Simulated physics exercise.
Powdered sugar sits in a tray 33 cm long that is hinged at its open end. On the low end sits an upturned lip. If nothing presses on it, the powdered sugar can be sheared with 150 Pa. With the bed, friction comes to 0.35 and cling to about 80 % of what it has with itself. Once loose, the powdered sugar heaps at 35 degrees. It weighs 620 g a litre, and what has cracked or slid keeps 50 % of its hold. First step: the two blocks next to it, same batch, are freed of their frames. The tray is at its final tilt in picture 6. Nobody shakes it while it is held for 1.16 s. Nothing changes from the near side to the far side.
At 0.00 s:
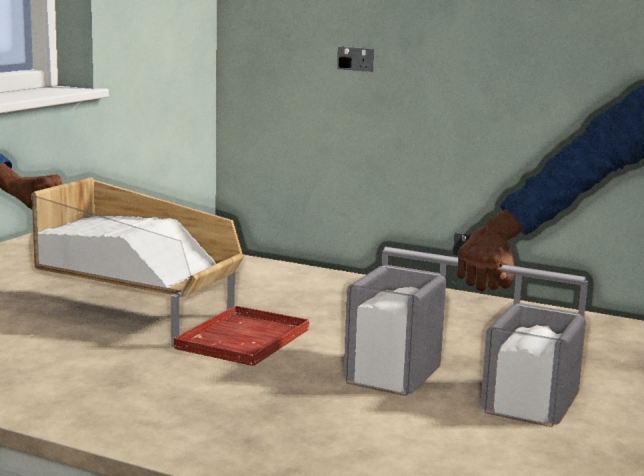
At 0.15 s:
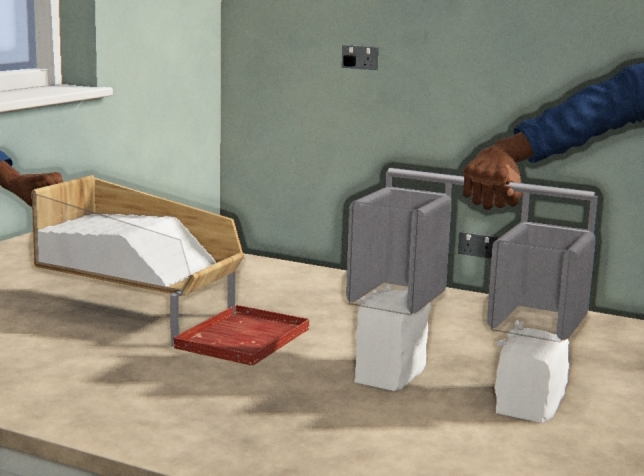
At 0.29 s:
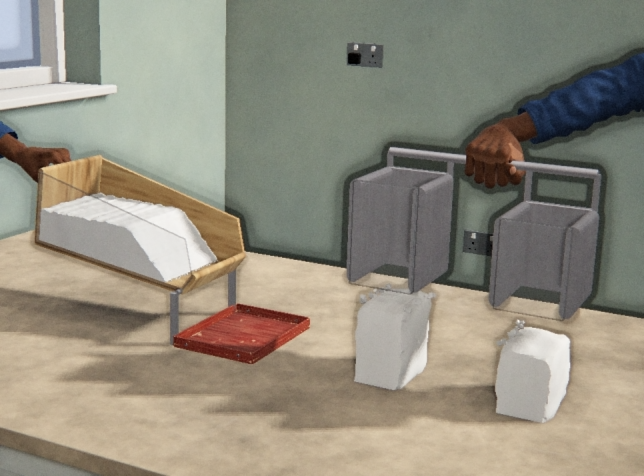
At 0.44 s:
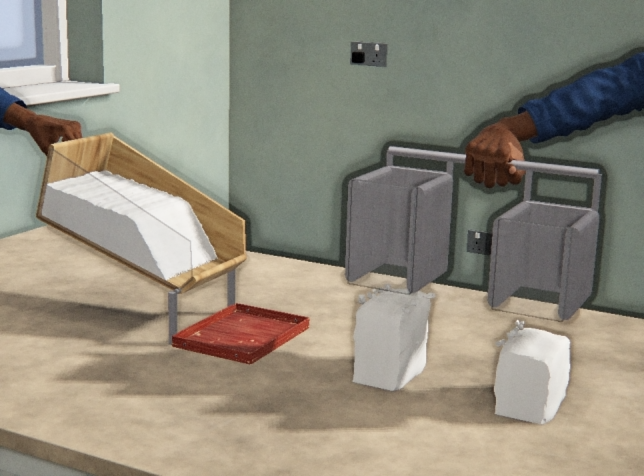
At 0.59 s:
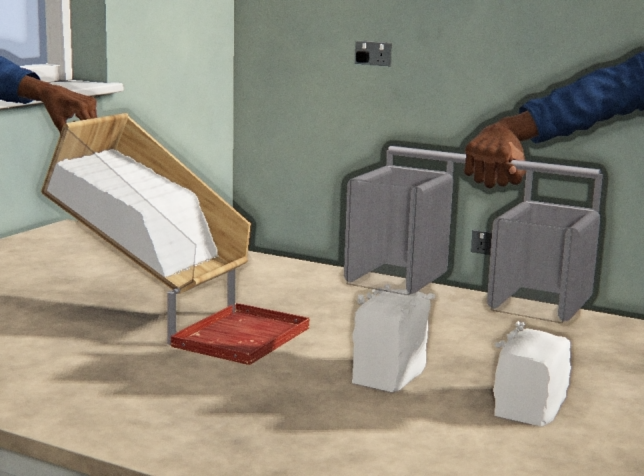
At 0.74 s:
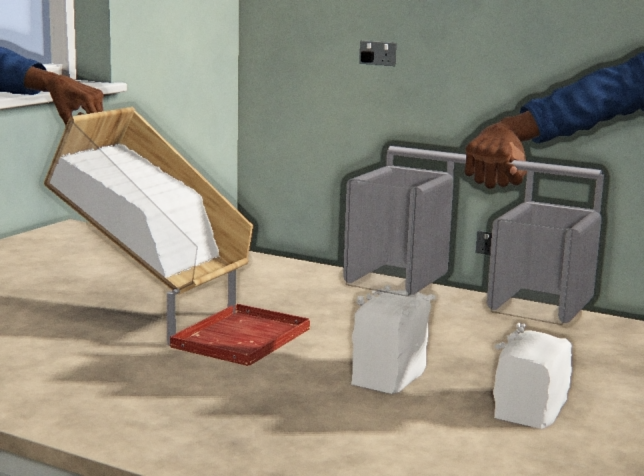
At first, a hand grips a bar joining two grey box-shaped moulds around white powder, beside a wooden tray of the same powder. The hand lifts the moulds, leaving two white blocks standing on the counter. Then another hand raises the tray's left end into a steep slant above a red pan.
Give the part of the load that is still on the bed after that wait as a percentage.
Roughly 100 per cent.
By 0.85 s, the tilt is 28 degrees and 100 % is on the bed.
By 1.00 s, the tilt is 28 degrees and 100 % is on the bed.
By 1.14 s, the tilt is 28 degrees and 100 % is on the bed.
By 1.28 s, the tilt is 28 degrees and 100 % is on the bed.
By 1.86 s, at the end, the tilt is 28 degrees and 100 % is on the bed.
